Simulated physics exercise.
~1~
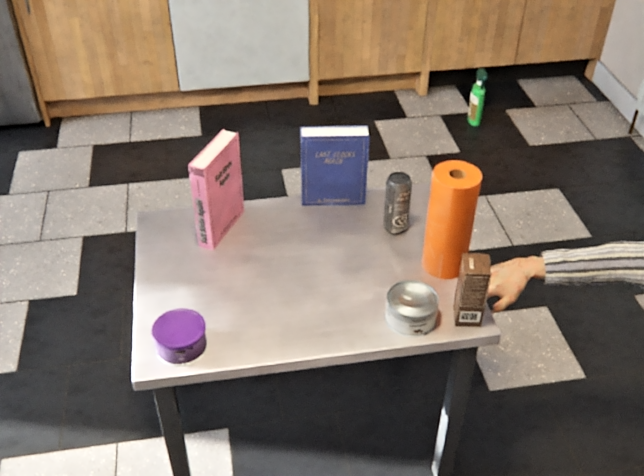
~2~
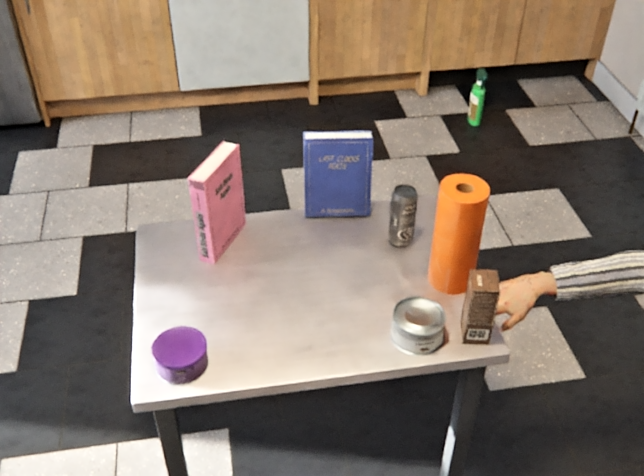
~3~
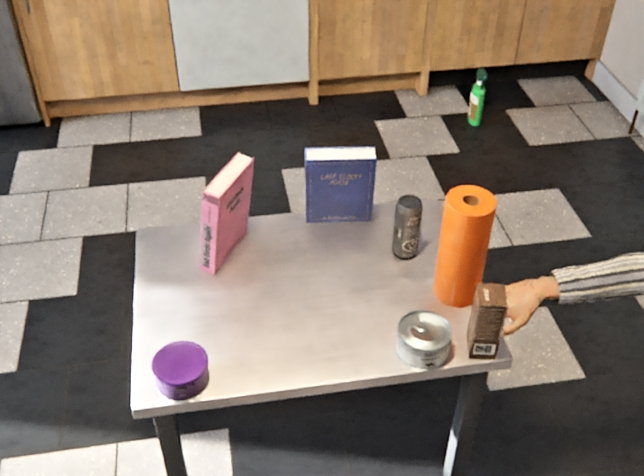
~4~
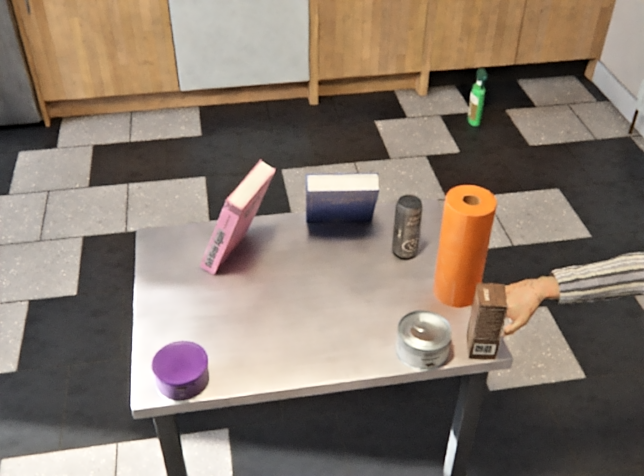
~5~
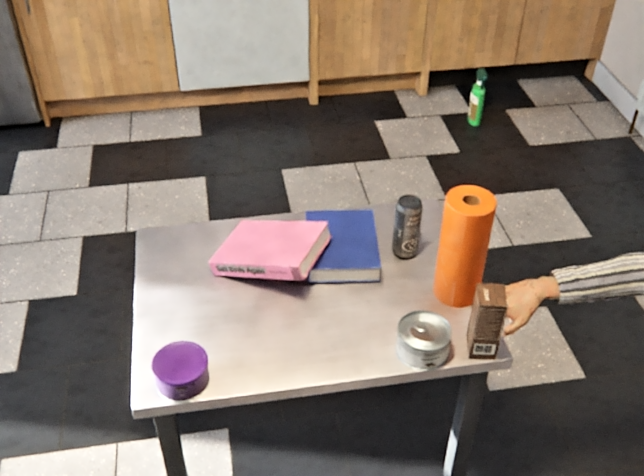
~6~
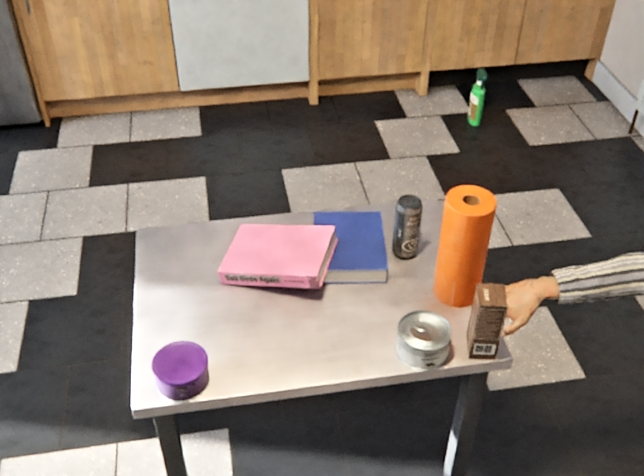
A small table holding books, containers and an orange roll shifts toward the viewer as a hand rests by the brown carton at its right edge. The blue and pink books tilt and topple, ending flat with the pink one overlapping the blue, while the other items stay standing.
